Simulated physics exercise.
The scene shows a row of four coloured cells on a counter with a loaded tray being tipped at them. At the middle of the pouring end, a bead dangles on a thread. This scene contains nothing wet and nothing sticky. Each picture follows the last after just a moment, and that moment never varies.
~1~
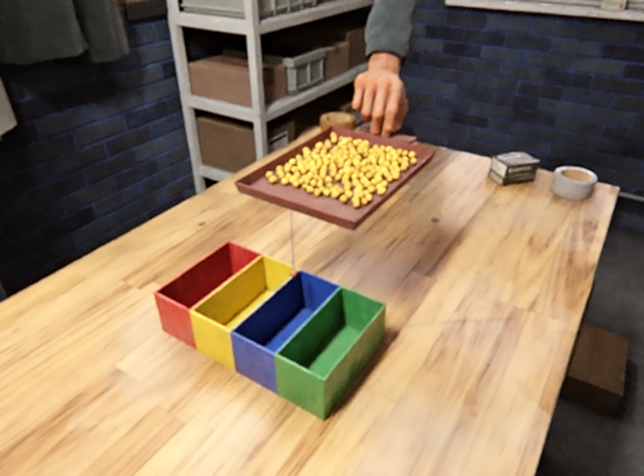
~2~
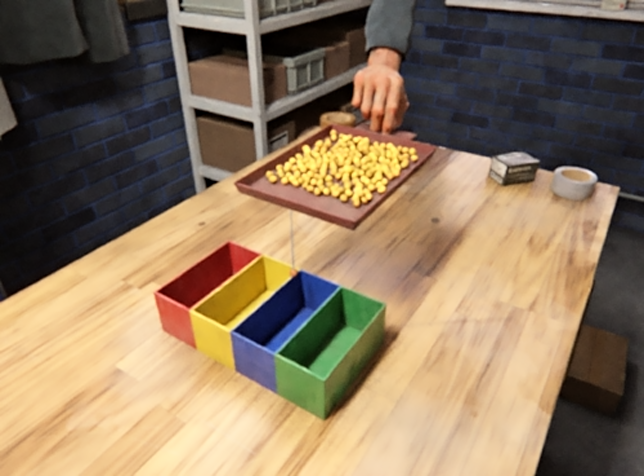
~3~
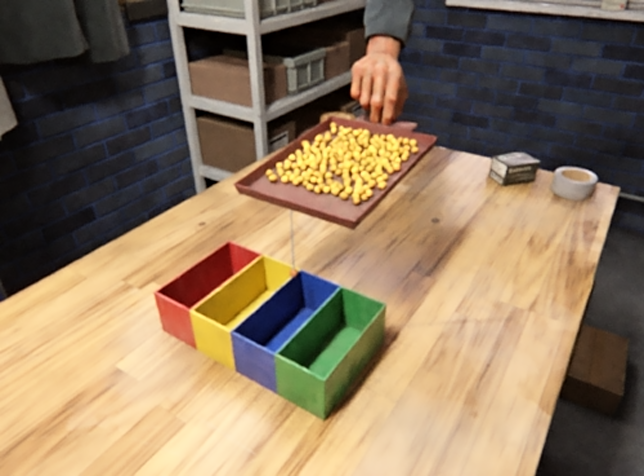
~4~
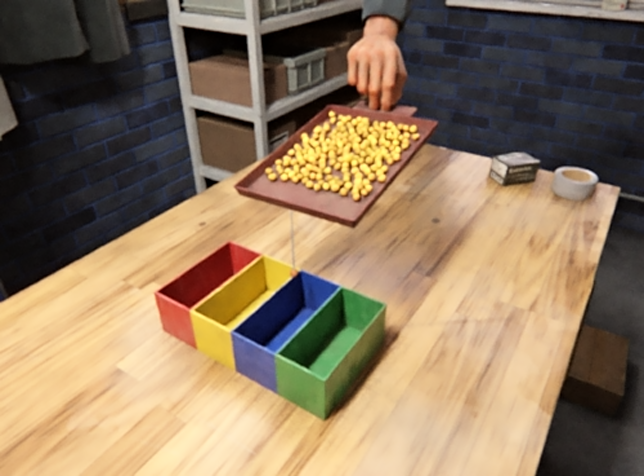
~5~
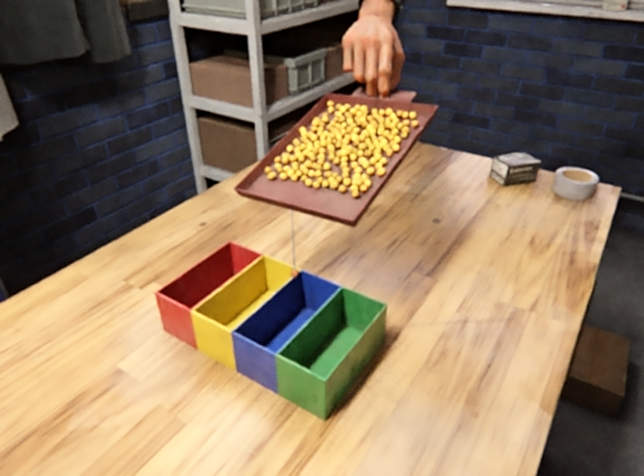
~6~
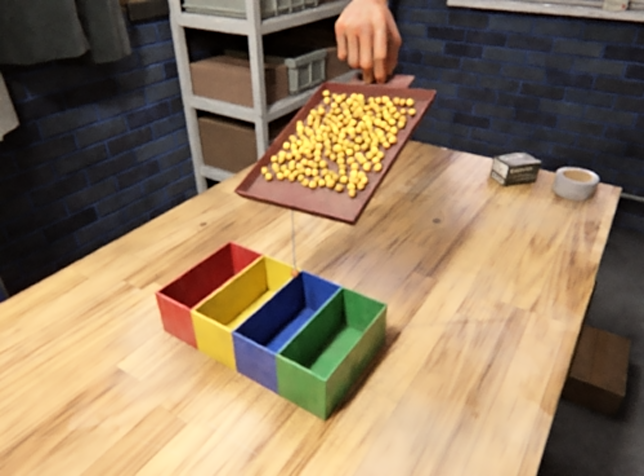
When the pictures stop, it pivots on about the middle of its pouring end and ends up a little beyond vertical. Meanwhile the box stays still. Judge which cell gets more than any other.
Most goes to the yellow cell.
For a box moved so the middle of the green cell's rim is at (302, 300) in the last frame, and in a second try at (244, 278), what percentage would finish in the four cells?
You'd get 100 per cent first and 70 per cent second.
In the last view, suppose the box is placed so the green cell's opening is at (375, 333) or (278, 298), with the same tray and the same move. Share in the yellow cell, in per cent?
Around 30 % followed by around 10 %.
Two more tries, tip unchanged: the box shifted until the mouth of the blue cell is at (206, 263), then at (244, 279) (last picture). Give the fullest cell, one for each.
The first position gives that green cell, and the second gives the blue cell.
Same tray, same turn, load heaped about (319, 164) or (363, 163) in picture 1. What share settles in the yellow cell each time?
First try 50 %, second try 50 %.
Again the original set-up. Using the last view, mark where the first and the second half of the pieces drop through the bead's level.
Around (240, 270), followed by around (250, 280).
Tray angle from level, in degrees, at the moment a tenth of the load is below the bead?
That happens at around 75°.
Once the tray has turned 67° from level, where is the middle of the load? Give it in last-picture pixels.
Load centre: Approx. (274, 185).
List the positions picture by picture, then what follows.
Corners of the pouring end at (238, 182) and (354, 219), level; middle of the load at (347, 165), puffed corn balls; bead on its thread at (293, 273); red cell at (175, 317); yellow cell at (213, 337); blue cell at (254, 359); green cell at (300, 383), in the first picture.
Corners of the pouring end at (238, 182) and (354, 219), level; middle of the load at (347, 163), in the second picture.
Corners of the pouring end at (238, 183) and (353, 218), tipped barely, lowest at the left corner; middle of the load at (347, 158), in the third picture.
Corners of the pouring end at (237, 185) and (353, 218), tipped a little, lowest at the left corner; middle of the load at (347, 150), in the fourth picture.
Corners of the pouring end at (238, 187) and (352, 217), tipped clearly, lowest at the left corner; middle of the load at (345, 142), in the fifth picture.
Corners of the pouring end at (238, 189) and (351, 217), tipped clearly, lowest at the left corner; middle of the load at (342, 136); red cell at (177, 317); yellow cell at (214, 337); blue cell at (255, 359); green cell at (301, 384), in the sixth picture.
Soon after the last picture, tray tipped steeply; most on the tray; a stray few in the yellow cell; a stray few in the red cell; a small part falling or outside the box.
A little later, tray tipped past a quarter turn; about a quarter on the tray; about a quarter in the yellow cell; about a quarter in the red cell; a small part in the blue cell; about a quarter falling or outside the box.
Later still, tray tipped past a quarter turn; about half in the yellow cell; about a quarter in the red cell; about a quarter in the blue cell; a stray few falling or outside the box.
At rest, tray tipped past a quarter turn; about half in the yellow cell; about a quarter in the red cell; about a quarter in the blue cell; none in the green cell; a stray few outside the box.
